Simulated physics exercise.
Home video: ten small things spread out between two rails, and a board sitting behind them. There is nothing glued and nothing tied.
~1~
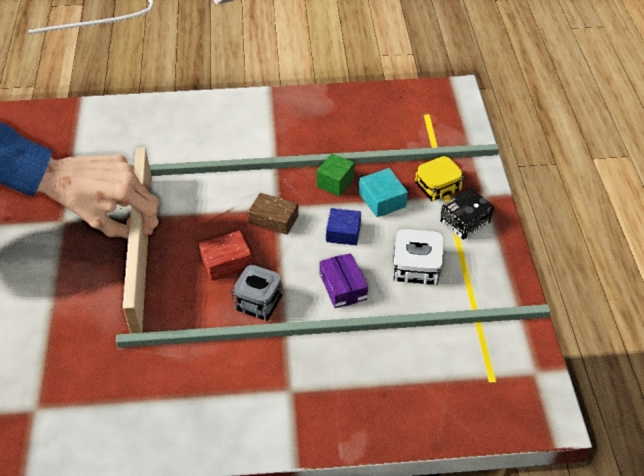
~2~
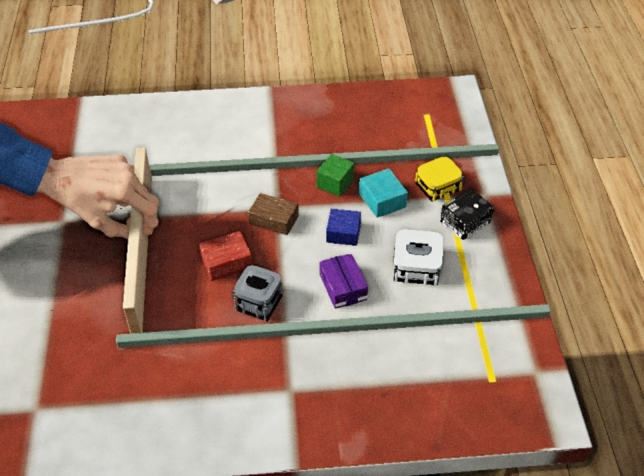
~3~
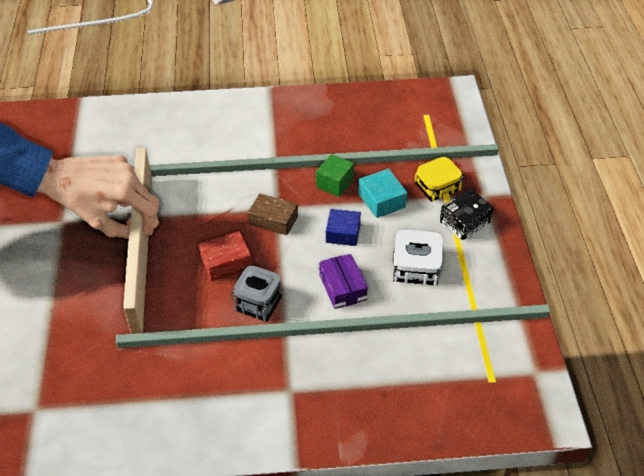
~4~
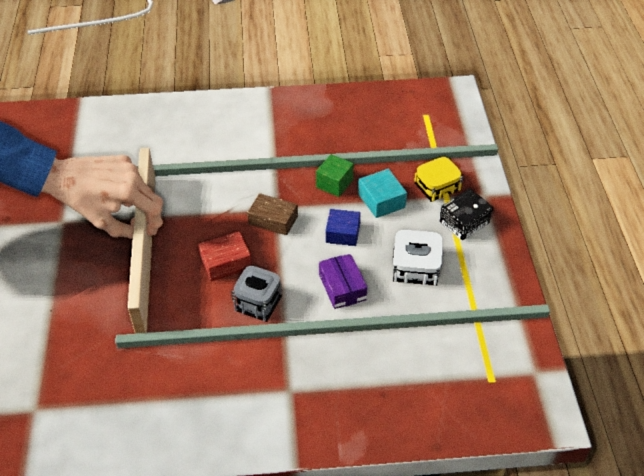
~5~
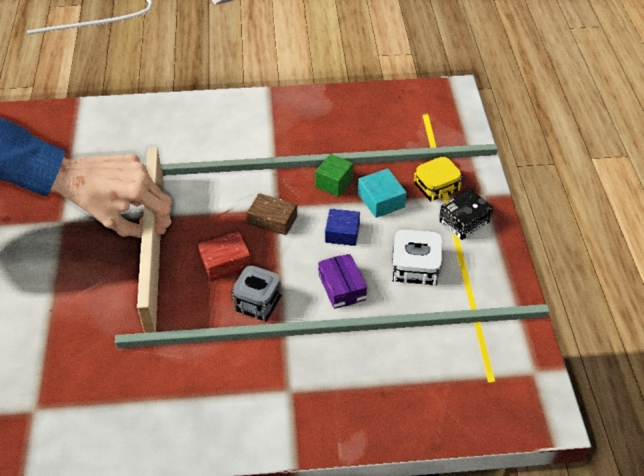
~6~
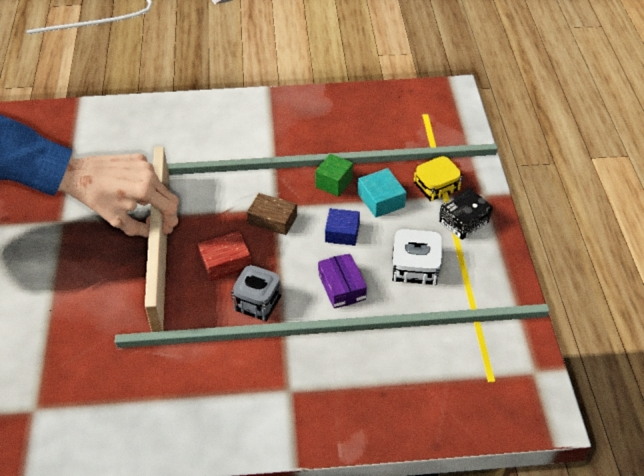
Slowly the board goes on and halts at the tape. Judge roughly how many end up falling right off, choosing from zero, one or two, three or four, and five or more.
It is three or four.
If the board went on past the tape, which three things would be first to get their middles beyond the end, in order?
Yellow case, black box, white case.
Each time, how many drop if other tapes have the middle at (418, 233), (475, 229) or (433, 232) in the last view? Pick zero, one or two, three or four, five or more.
Not one; five or over; one or two.
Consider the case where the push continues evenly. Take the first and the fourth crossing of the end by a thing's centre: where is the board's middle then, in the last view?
I'd put the first at about (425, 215) and the next at about (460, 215).
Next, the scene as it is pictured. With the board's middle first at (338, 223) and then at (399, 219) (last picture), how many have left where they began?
Counts: 8 / 10.
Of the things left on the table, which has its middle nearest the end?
Answer: The turquoise block.
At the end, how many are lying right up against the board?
The figure is 4.
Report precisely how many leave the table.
Result - number fallen: 3.
Early on, none off yet; black box at rest near (466, 214); yellow case at rest near (438, 179); white case at rest near (417, 257).
A while later, none off yet; black box at rest near (466, 214); yellow case at rest near (438, 179); white case travelled a little near (440, 253).
Further along, none off yet; black box travelled about its own width near (499, 208); yellow case travelled about its own width near (495, 177); white case travelled well along near (492, 242).
Finally, the number that fall off is three or four; lost, white case, yellow case and black box.
